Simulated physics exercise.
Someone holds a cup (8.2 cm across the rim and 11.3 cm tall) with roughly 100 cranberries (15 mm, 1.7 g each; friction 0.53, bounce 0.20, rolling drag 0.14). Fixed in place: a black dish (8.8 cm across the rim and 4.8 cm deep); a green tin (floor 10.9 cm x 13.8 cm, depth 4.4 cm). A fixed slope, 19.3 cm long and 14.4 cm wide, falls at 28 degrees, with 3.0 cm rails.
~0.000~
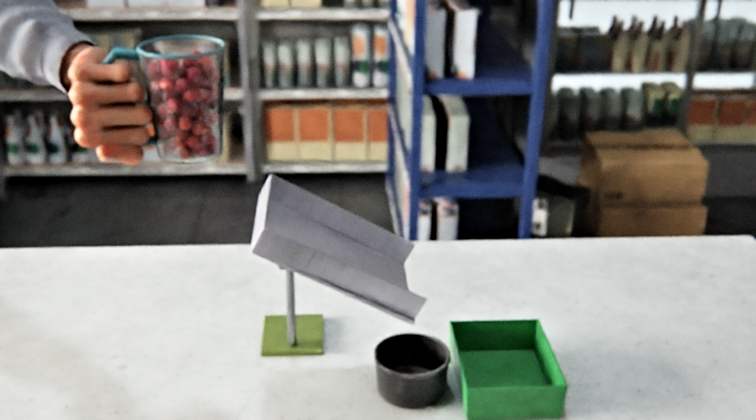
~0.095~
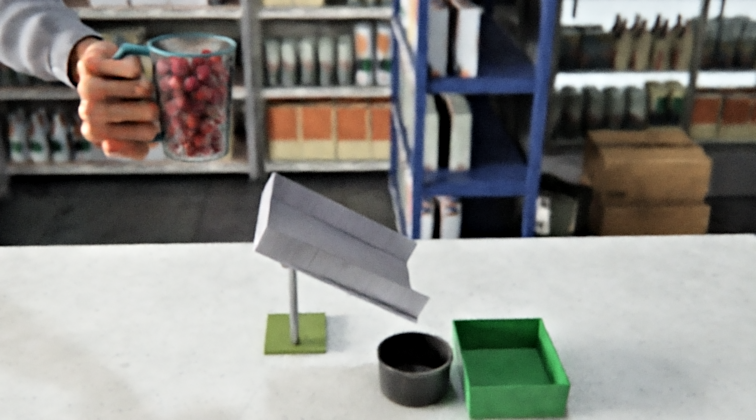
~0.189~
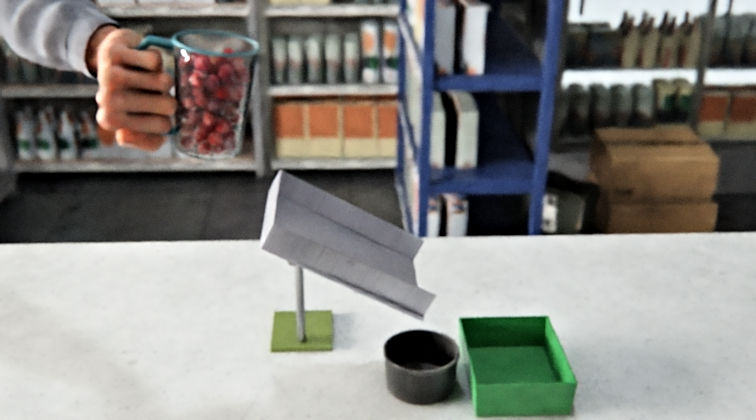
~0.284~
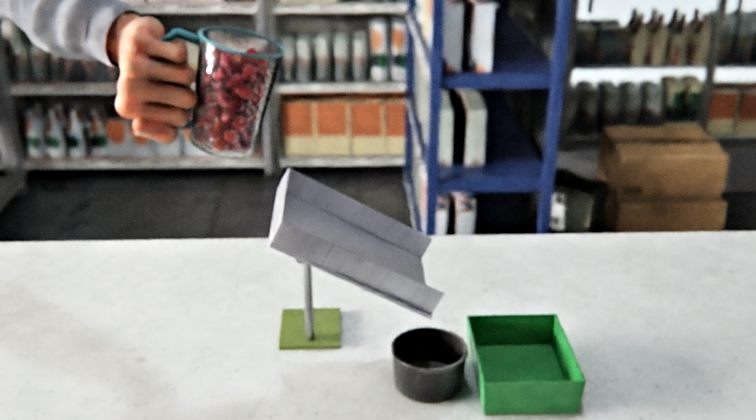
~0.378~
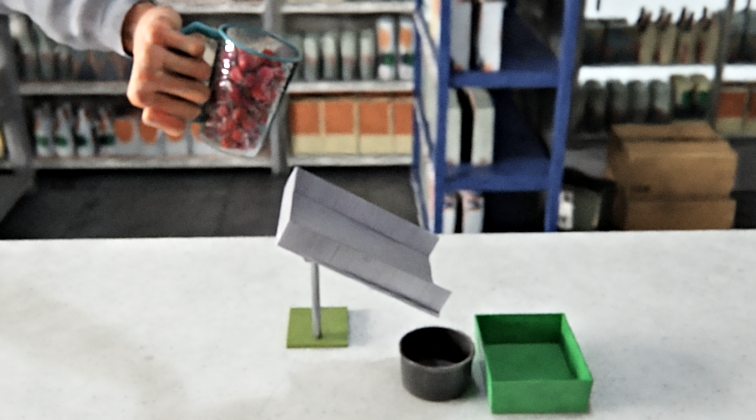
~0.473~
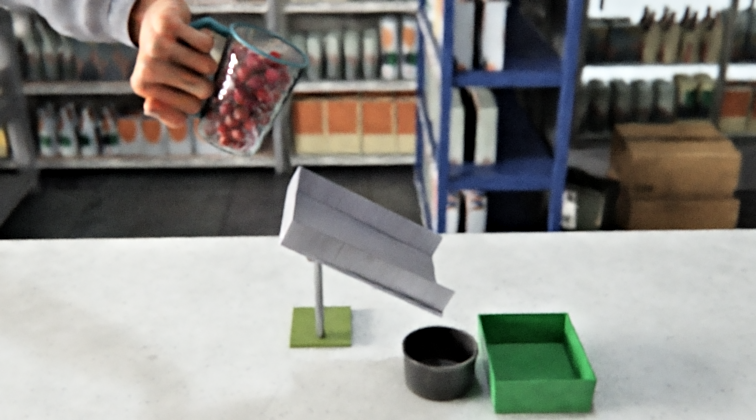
The clip opens on a hand at the upper left holding a clear cup of red berries nearly upright above a counter, where a sloped grey chute stands beside a black dish and a green tin. The hand moves the cup slightly right, then tilts it rightward, the berries still inside.
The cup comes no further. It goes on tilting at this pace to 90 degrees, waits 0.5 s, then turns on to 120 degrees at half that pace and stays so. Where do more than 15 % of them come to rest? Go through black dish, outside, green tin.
Black dish below, outside below, green tin above.
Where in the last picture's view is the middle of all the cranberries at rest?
At about (540, 371).
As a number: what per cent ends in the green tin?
Roughly 95 per cent.
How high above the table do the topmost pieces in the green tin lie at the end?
Roughly 4.5 cm.
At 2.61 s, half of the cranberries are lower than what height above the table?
Roughly 34 cm.
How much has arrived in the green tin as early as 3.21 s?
Near 70 per cent so far.
After 1.29 s, tilt 80 degrees; cup 100 %; middle of all pieces near (248, 99).
After 1.98 s, tilt 90 degrees; cup 80 %, green tin 10 %, slope 10 %; middle of all pieces near (295, 147).
After 2.61 s, tilt 107 degrees; cup 60 %, green tin 30 %, slope 10 %; middle of all pieces near (355, 200).
After 3.21 s, tilt 120 degrees; green tin 70 %, slope 20 %, in the air 5 %; middle of all pieces near (515, 343).
By 4.2 s all is still; cup 0 %, green tin 95 %, black dish 0 %, slope 0 %, outside 5 %.
